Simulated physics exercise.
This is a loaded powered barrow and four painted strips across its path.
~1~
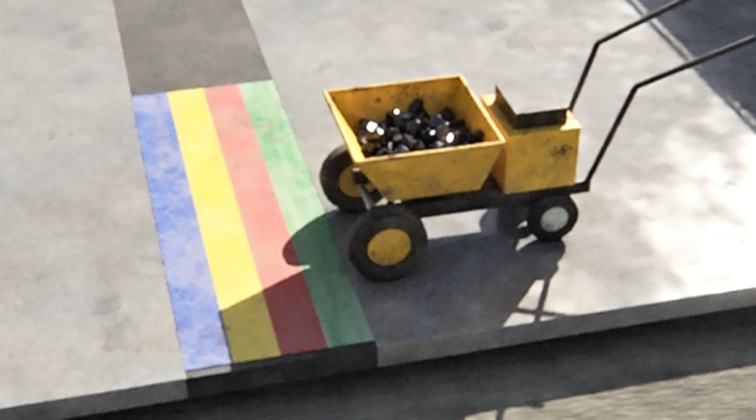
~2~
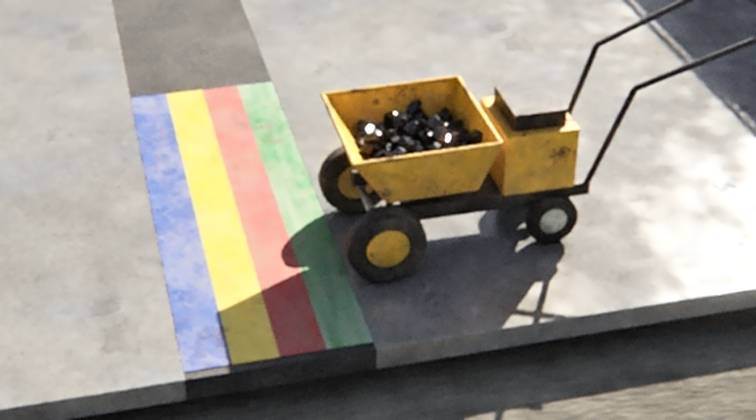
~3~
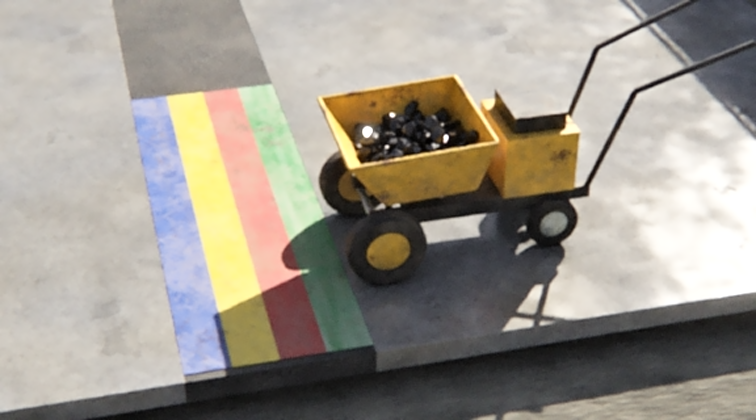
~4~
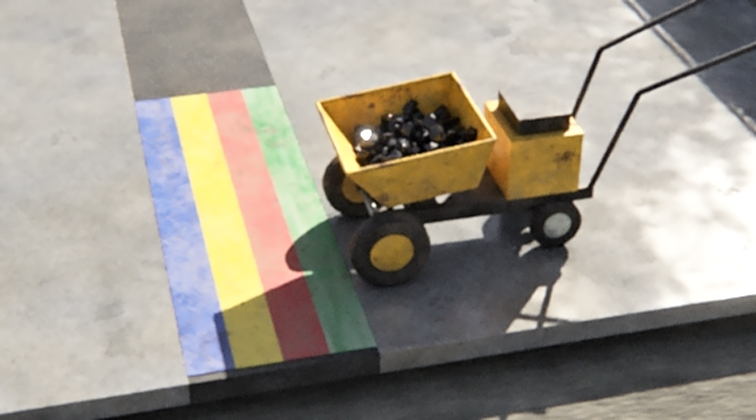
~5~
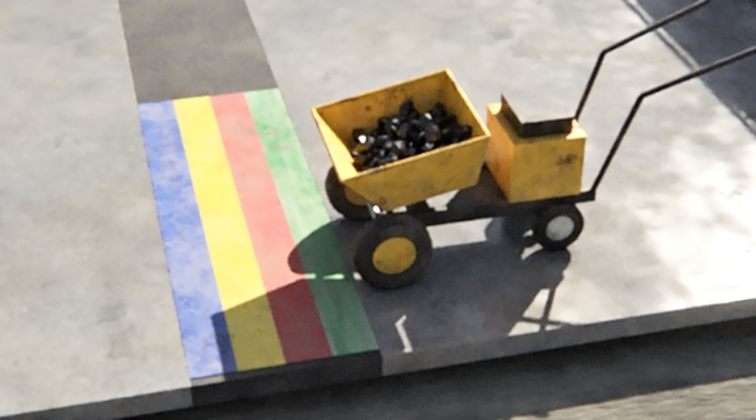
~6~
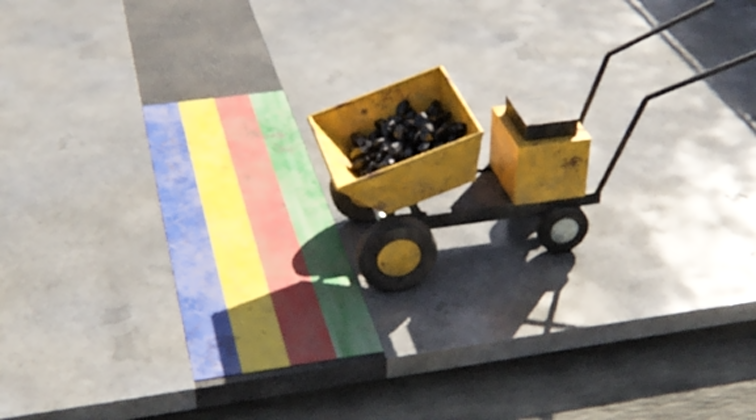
The yellow skip of a coal-filled barrow tilts gradually toward the left beside four painted strips.
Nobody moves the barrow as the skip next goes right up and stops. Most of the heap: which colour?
Colour: Yellow.
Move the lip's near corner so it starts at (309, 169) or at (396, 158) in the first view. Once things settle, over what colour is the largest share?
Case one gives the strip in blue, case two gives that red strip.
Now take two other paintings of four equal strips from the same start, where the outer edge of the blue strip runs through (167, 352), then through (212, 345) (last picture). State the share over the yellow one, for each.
The first comes to 40 per cent and the second to 40 per cent.
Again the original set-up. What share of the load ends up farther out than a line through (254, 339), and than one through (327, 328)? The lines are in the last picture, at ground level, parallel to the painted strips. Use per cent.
30 and 90 in a hundred.
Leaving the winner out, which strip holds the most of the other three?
The strip in second place is the strip in red.
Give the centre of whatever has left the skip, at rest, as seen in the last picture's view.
Near (249, 263).
Soon, skip tipped steeply; all in the skip.
A while on, skip tipped right over; nearly all in the skip; a stray few over the red strip; a small part over the yellow strip.
Towards the end, skip tipped right over; about a quarter in the skip; a small part over the red strip; about half over the yellow strip; a small part over the blue strip; a stray few off the paint.
Finally, skip tipped right over; a small part in the skip; none over the green strip; about a quarter over the red strip; about half over the yellow strip; a small part over the blue strip; a stray few off the paint.
